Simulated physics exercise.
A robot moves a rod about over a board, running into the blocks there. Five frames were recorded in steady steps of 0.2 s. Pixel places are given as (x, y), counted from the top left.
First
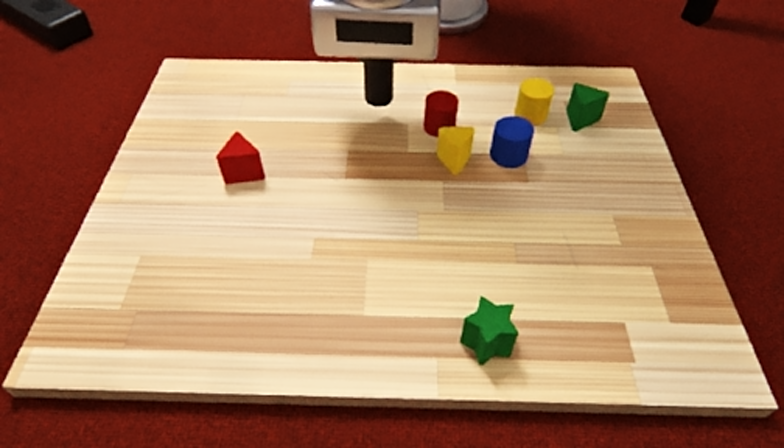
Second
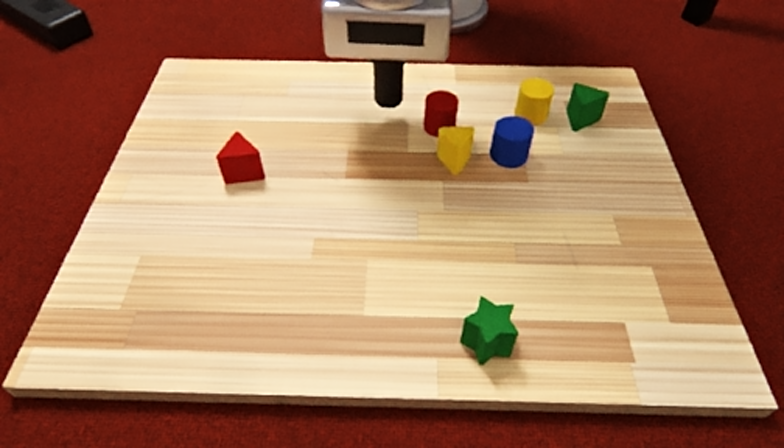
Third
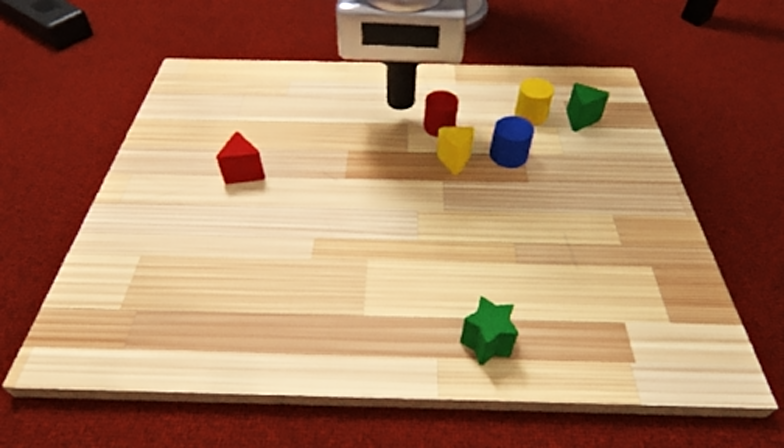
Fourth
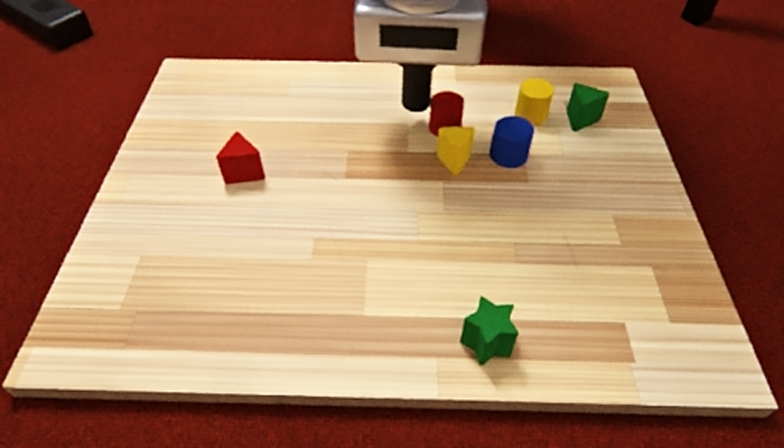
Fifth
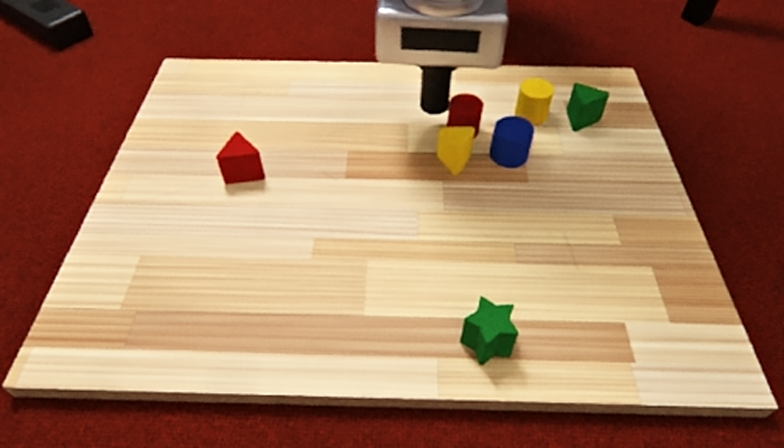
Robot arm sliding its black rod rightward over a wooden board, nudging a red cylinder slightly right behind a yellow block.
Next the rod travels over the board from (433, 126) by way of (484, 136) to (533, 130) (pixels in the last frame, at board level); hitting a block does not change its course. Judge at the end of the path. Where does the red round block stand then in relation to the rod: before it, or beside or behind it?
The rod keeps it before itself.
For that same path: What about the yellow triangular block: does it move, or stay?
It is still where it was.
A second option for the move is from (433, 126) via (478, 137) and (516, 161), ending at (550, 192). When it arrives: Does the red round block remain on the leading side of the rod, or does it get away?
It is no longer ahead.
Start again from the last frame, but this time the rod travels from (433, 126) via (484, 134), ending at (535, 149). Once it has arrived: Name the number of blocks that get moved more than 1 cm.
Going by the path, two of them shift by more than about 1 cm.
What follows on the original path. One third of the way, rod (471, 113); red round block (504, 108); blue round block (522, 130).
Two thirds of the way, rod (506, 115); red round block (540, 108); blue round block (533, 132).
At the end, rod (538, 110); yellow triangular block in place; red round block (573, 107); blue round block (533, 132); yellow round block (543, 84); green triangular block (592, 93), turned 15° anticlockwise.
